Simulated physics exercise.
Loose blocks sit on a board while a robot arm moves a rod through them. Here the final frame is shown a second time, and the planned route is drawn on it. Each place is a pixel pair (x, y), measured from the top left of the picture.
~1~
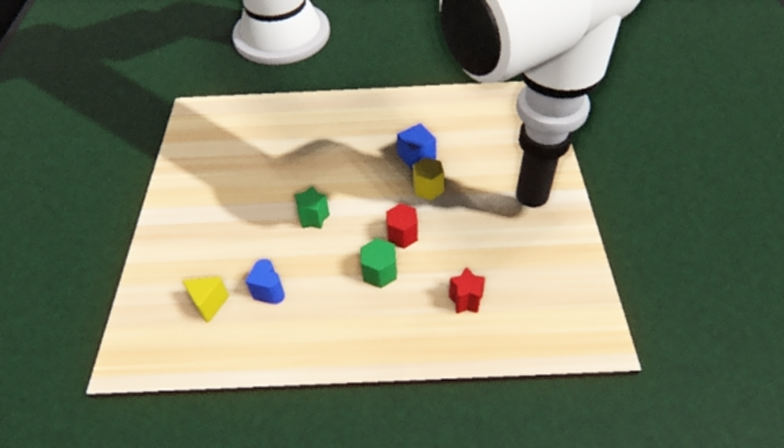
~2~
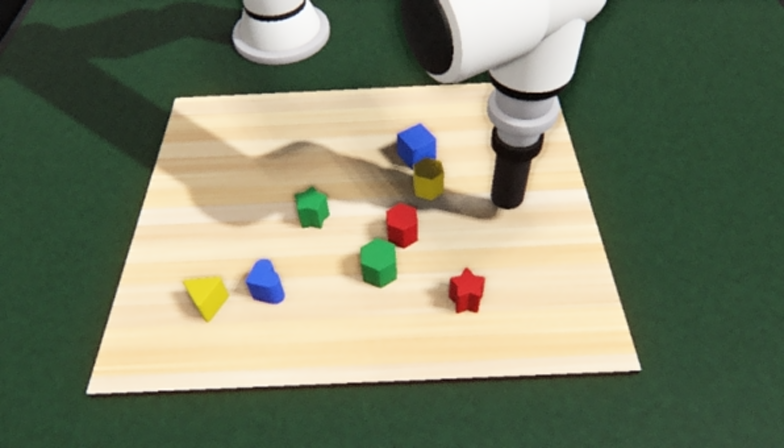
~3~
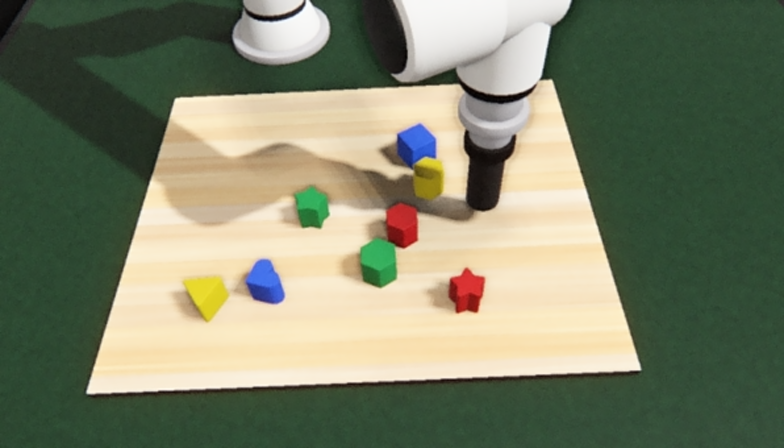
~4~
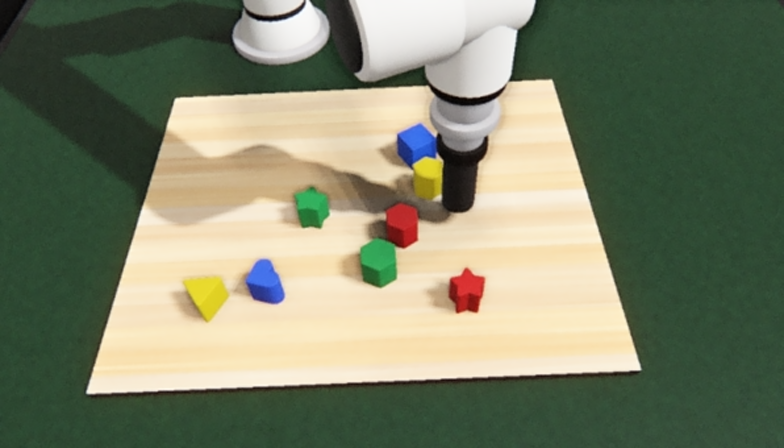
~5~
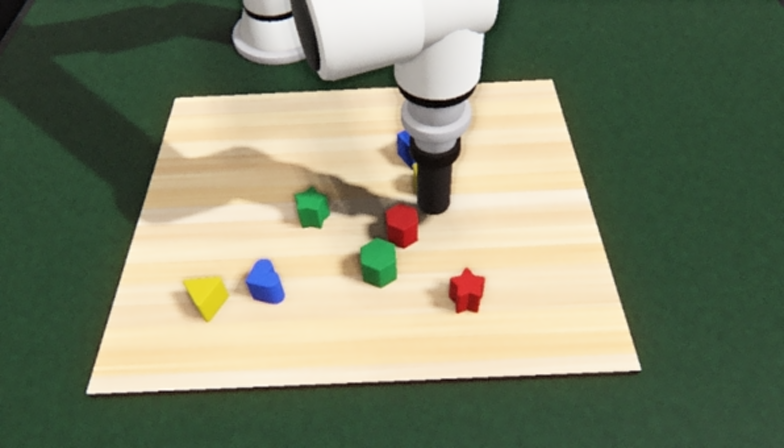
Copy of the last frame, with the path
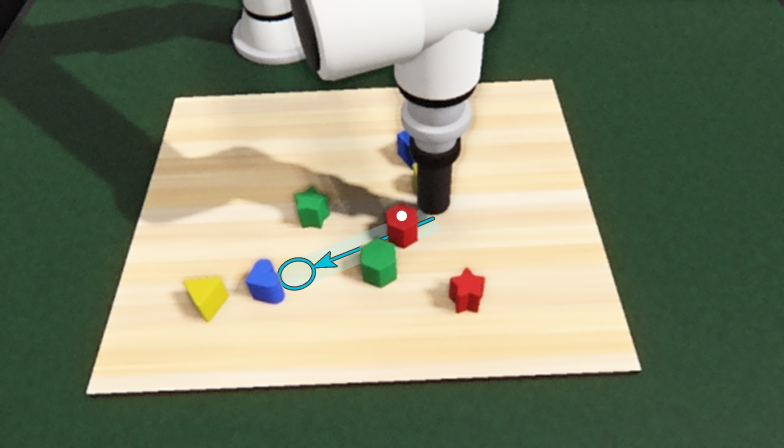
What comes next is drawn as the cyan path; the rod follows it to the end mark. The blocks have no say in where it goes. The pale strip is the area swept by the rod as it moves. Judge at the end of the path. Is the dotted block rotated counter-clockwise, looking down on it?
My answer is yes.
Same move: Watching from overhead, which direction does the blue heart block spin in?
It ends up turned clockwise.
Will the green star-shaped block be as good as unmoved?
I believe so.
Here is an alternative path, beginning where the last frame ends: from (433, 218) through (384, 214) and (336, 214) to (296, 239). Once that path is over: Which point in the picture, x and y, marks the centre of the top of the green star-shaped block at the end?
Somewhere near (261, 212).
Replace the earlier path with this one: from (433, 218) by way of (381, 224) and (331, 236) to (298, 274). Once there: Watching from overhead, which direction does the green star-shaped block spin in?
The block turns clockwise.
Drawn move, from (433, 218) directly to (297, 274); the dot is on the red hexagonal block.
On the path given first. One third of the way, rod at (389, 222); green hexagonal block at (372, 259), turned 30° anticlockwise; red hexagonal block at (361, 233), turned 35° anticlockwise.
Two thirds of the way, rod at (341, 241); green hexagonal block at (369, 262), turned 45° anticlockwise; red hexagonal block at (313, 255), turned 45° anticlockwise.
At the end, rod at (293, 260); blue heart block at (245, 283), turned 30° clockwise; green star-shaped block still; green hexagonal block at (369, 262), turned 45° anticlockwise; red hexagonal block at (276, 283), turned 60° anticlockwise; yellow hexagonal block still.
